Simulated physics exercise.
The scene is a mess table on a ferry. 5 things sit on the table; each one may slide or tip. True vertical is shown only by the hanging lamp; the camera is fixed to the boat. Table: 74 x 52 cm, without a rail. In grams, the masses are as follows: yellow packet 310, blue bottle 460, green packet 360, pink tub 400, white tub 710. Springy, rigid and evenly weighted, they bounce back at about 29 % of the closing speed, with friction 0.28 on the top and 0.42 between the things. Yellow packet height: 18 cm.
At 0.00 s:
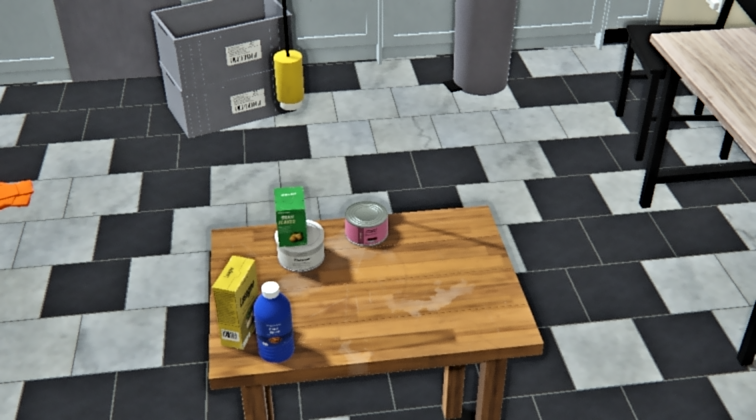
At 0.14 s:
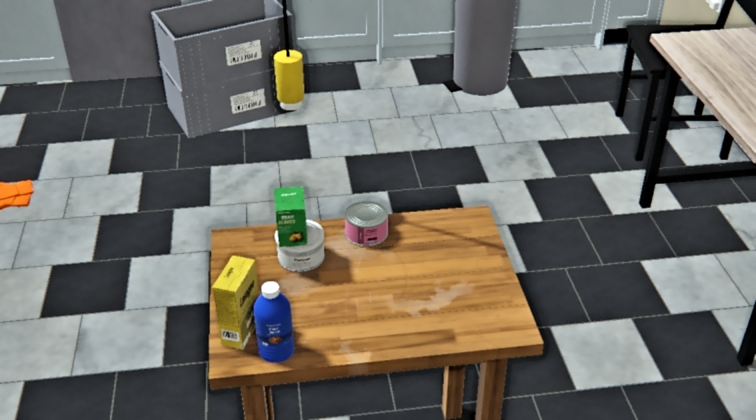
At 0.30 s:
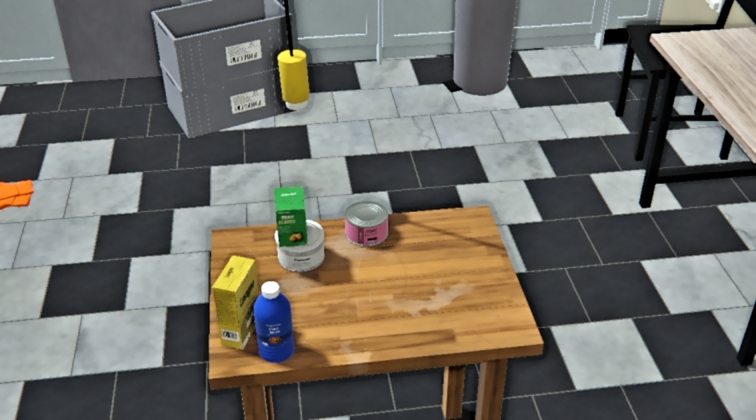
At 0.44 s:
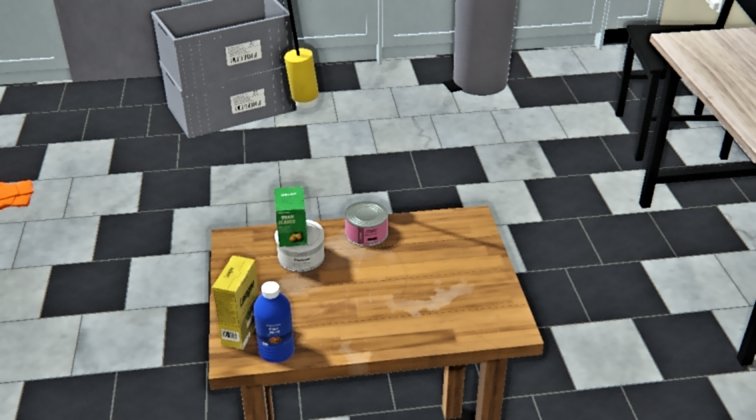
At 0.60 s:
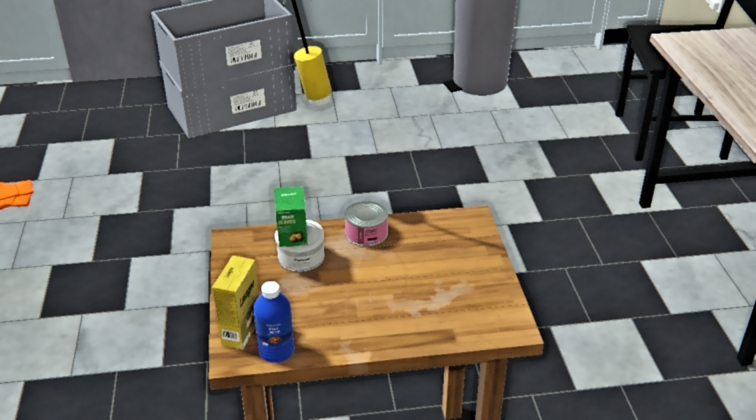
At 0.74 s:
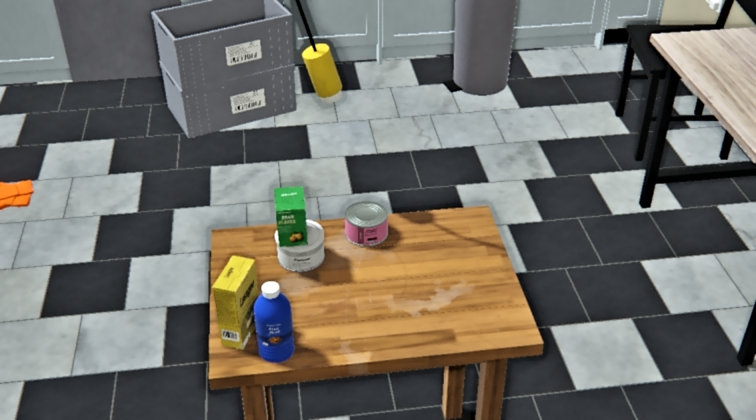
Yellow hanging lamp swinging slowly to the right beside grey crates, while packets, tubs and a blue bottle stay still on a wooden table.
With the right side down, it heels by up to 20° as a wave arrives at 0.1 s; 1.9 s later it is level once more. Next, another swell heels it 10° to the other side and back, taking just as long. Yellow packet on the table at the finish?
Yes.
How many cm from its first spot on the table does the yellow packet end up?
It ends up around 19 cm from its start.
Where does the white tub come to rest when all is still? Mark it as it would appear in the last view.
It finishes around (351, 241).
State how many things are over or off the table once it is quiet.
0.
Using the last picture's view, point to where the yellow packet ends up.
It stops at about (320, 293).
By 1.14 s, boat heeled 20°, right side down; yellow packet 4 cm from its spot near (256, 301); blue bottle 3 cm from its spot; green packet 3 cm from its spot.
By 1.34 s, boat heeled 16°, right side down; yellow packet 10 cm from its spot near (283, 298); green packet 9 cm from its spot; blue bottle 9 cm from its spot.
By 1.44 s, boat heeled 13°, right side down; yellow packet 14 cm from its spot near (298, 296); blue bottle 12 cm from its spot; green packet 11 cm from its spot.
By 1.64 s, boat heeled 6°, right side down; yellow packet 18 cm from its spot near (318, 294); blue bottle 15 cm from its spot; green packet 14 cm from its spot.
When it is over (4.4 s), not toppled but over 5 cm from the start, yellow packet, blue bottle, green packet, pink tub and white tub. In the last view, yellow packet near (320, 293).
